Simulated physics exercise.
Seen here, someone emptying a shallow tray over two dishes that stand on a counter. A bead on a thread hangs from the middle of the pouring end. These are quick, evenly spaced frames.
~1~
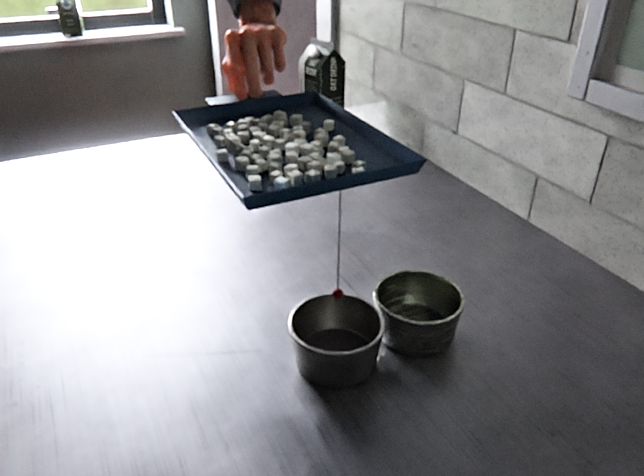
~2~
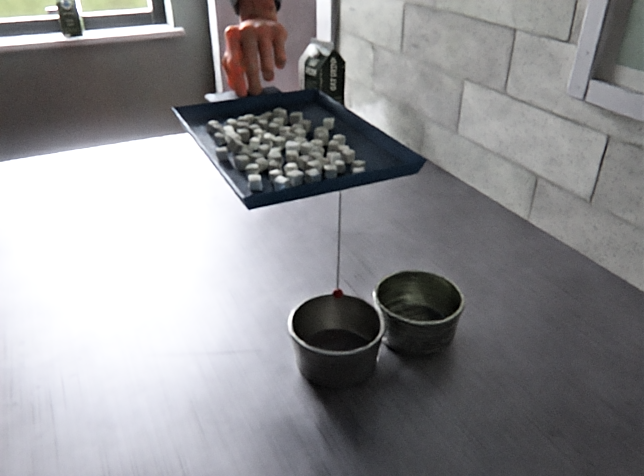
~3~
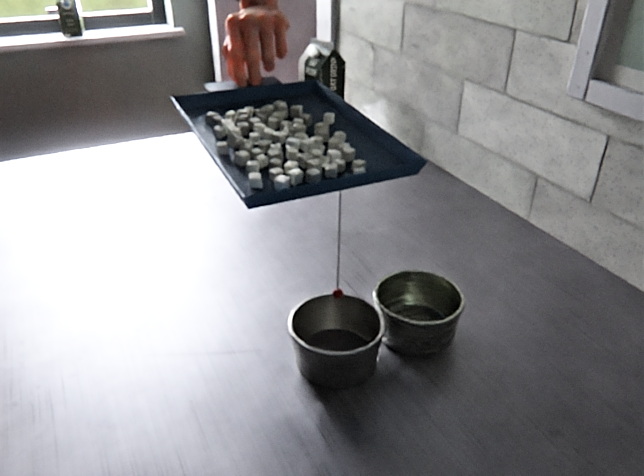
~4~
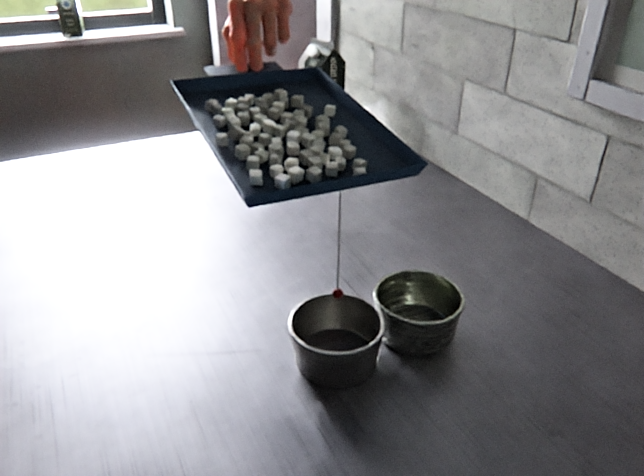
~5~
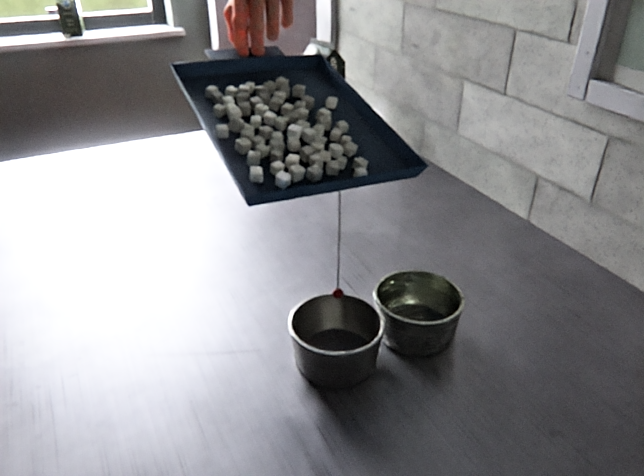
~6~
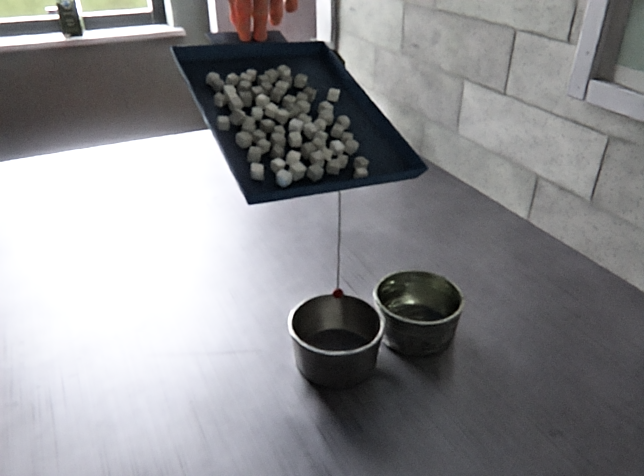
A hand raising the far end of a dark blue tray of small pale cubes, steadily steepening it above two metal dishes.
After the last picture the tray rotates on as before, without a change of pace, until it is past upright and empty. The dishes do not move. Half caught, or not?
Caught overall: The larger part.
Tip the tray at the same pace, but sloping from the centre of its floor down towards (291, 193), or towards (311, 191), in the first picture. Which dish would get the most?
The first try: The left dish. The second: Left.
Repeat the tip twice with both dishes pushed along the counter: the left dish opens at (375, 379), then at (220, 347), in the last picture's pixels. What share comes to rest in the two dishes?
First some 10, then 10 per cent.
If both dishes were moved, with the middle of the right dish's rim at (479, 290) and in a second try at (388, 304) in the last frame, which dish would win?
The first try: Left. The second: The right-hand dish.
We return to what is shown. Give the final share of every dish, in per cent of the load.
Left dish near 30 in a hundred; right dish near 40.
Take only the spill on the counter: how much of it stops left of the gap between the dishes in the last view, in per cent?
Near 40 %.
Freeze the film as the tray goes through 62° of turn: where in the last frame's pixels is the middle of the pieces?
At about (342, 149).
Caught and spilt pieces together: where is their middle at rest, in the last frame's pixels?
Close to (398, 342).
Shortly afterwards, tray tipped steeply; all but a few on the tray; only a few in the air.
Next, tray tipped right over; the bulk on the tray; a little in the right dish; only a few outside both; a little in the air.
Some moments later, tray tipped past a quarter turn; near a quarter in the left dish; near a third in the right dish; near a third outside both.
In the end, tray tipped past a quarter turn; near a quarter in the left dish; near a third in the right dish; near a third outside both.
